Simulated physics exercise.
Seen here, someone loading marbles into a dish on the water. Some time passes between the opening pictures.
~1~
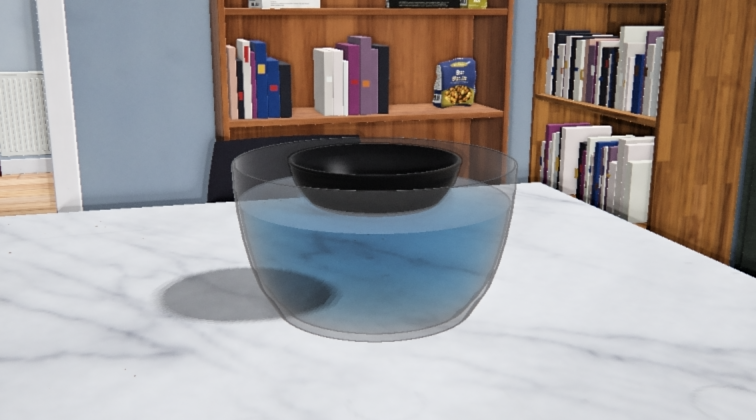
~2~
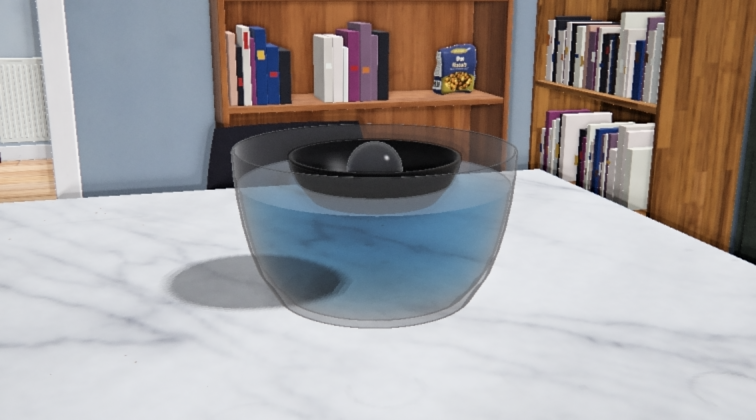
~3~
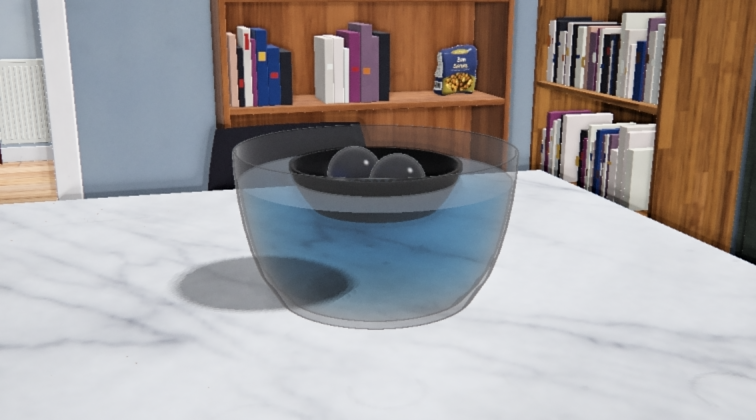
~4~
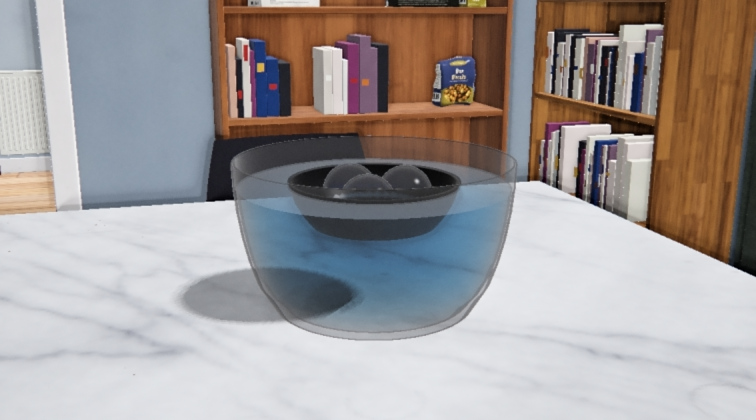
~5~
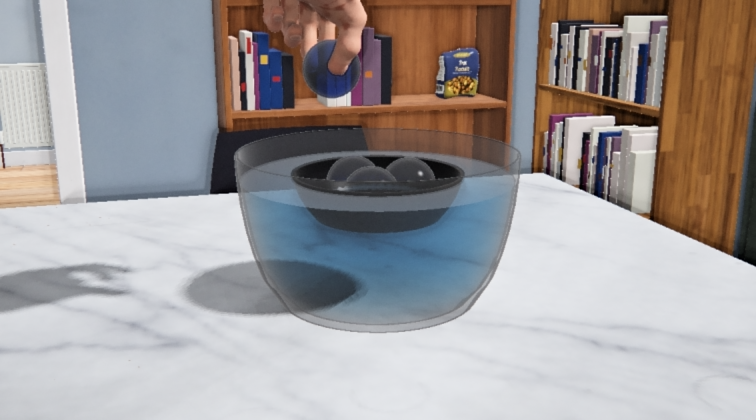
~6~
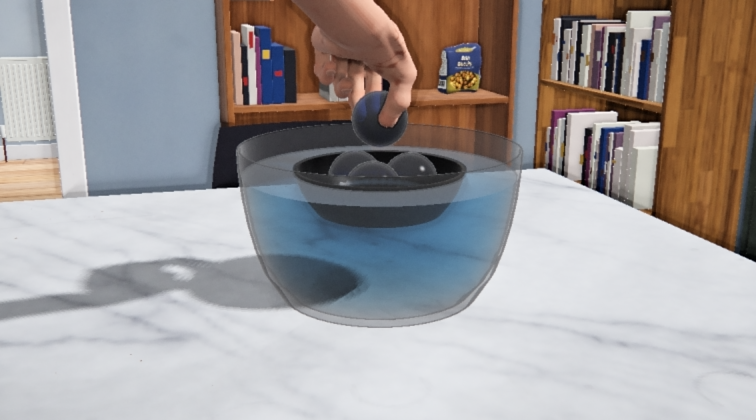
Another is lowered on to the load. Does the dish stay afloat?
With one more the dish goes under.
A moment on, the glass marble is in and the dish dips.
Further on, water pours in over its edge.
When it is over, the dish lies on the bottom with its load.
